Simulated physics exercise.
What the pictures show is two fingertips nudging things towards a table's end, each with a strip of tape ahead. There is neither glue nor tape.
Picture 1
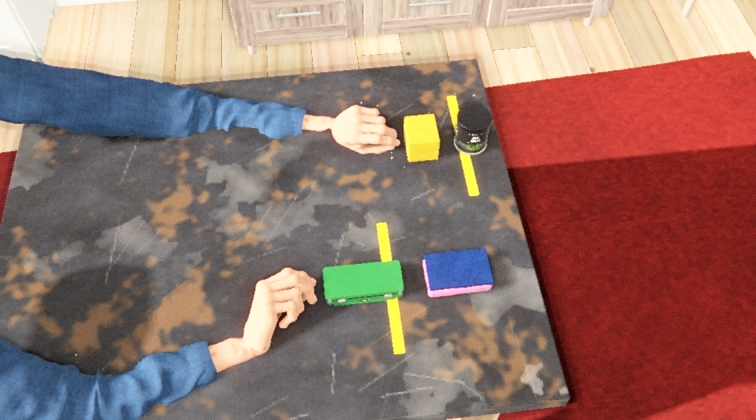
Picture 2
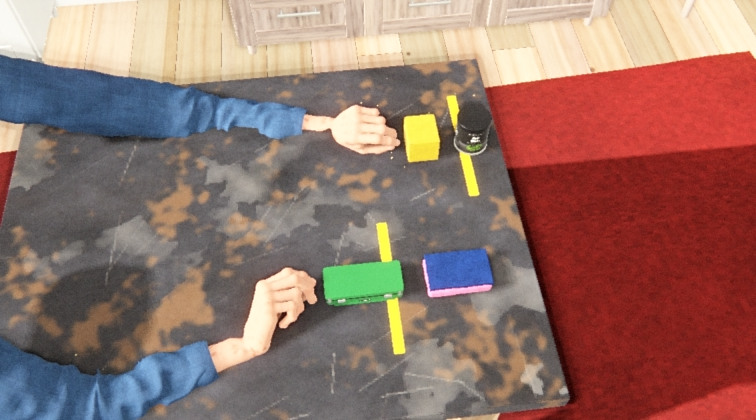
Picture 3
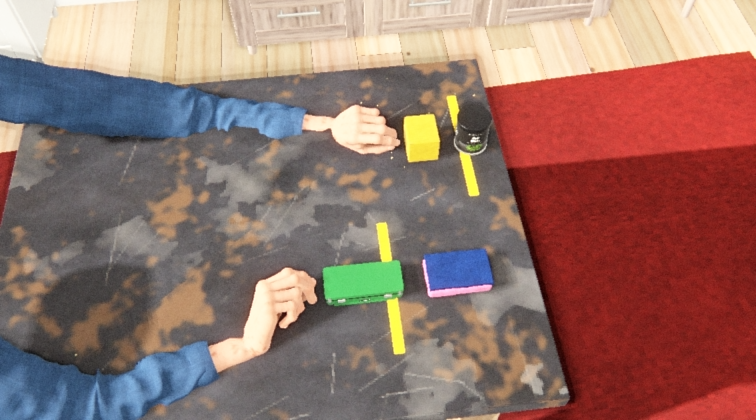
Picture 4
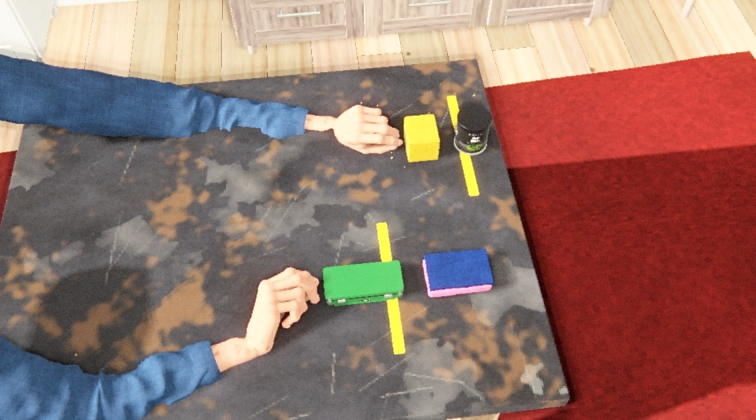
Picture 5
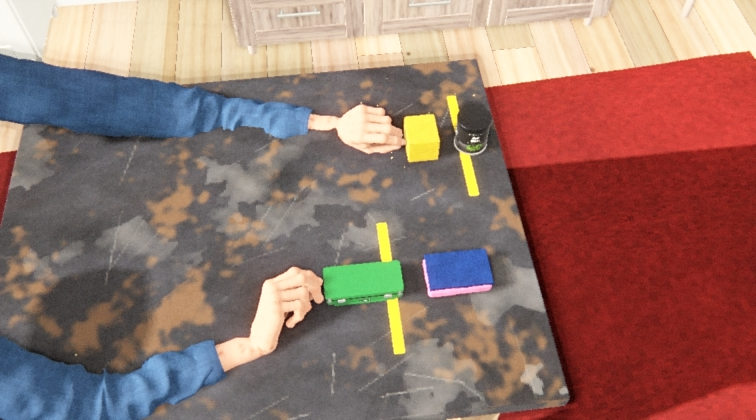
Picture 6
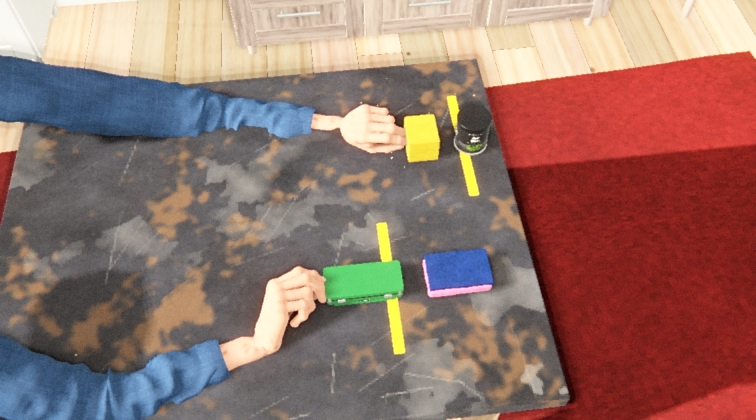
Two hands in blue sleeves inch slightly rightward across a dark mottled table toward a yellow block and a green case, while those objects, a black tin, a blue-topped pink sponge and two yellow tape strips show almost no movement.
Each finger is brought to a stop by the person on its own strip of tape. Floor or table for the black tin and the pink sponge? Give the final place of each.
Final places: Black tin - on the floor; pink sponge - on the table.
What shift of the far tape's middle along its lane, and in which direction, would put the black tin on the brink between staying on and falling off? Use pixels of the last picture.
Go left by close to 12 pixels and it flips.
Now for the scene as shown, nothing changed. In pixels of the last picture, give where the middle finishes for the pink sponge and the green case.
First (502, 268), then (433, 276).
Then, 1.10 s on from there, black tin turned 33° from its first pose near (521, 132); pink sponge displaced about its own width near (501, 268).
In the end, the black tin drops to the floor; the pink sponge is still on the table, near (503, 268).
